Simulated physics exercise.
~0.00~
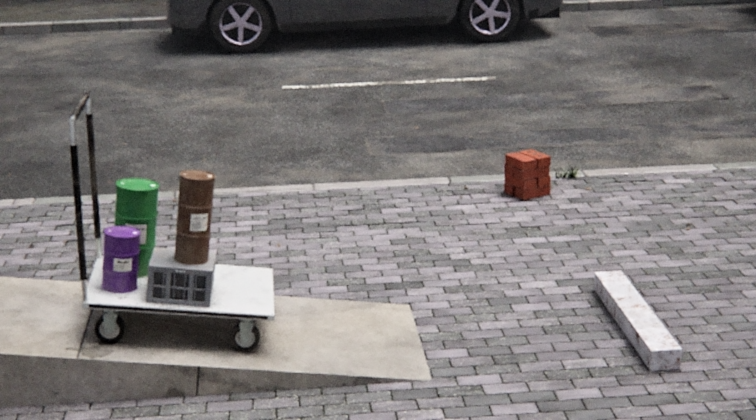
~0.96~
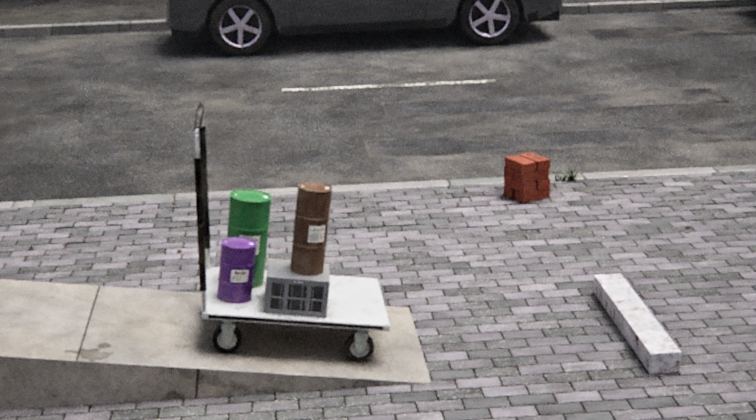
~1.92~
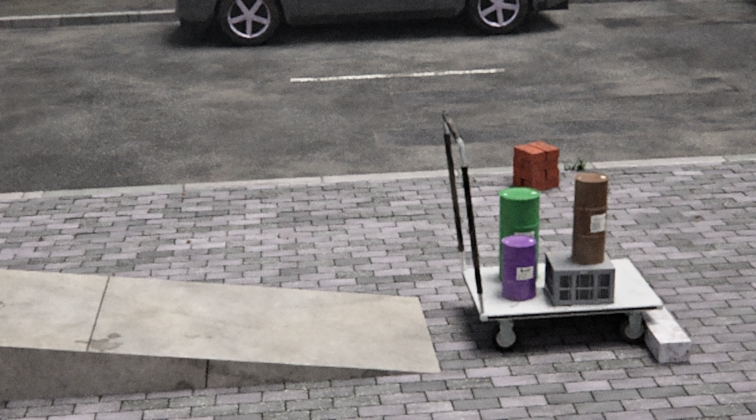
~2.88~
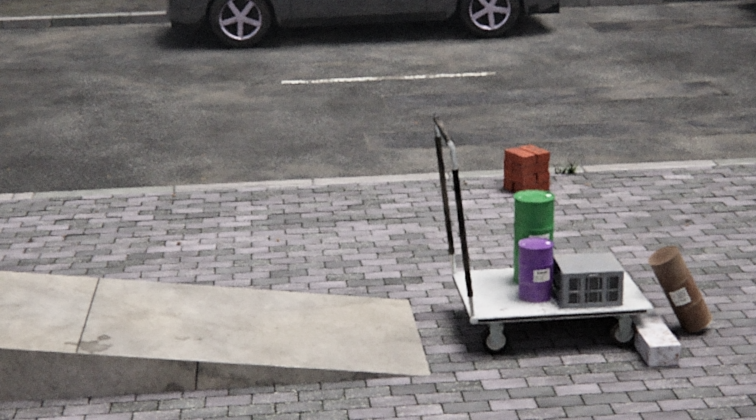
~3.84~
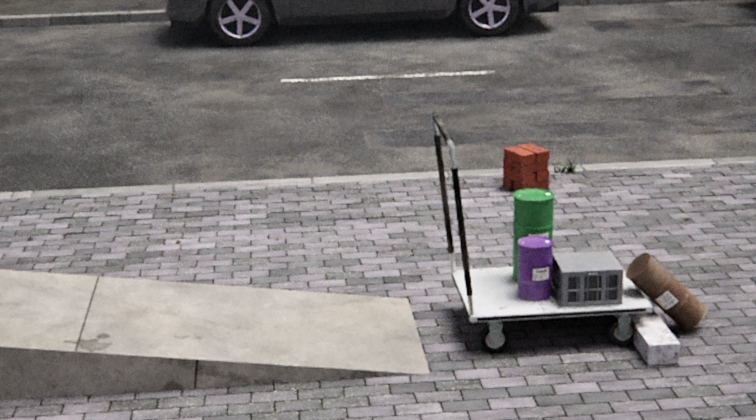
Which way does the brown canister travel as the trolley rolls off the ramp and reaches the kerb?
It moves to the right, first riding on the trolley and then going off the deck's right-hand end.
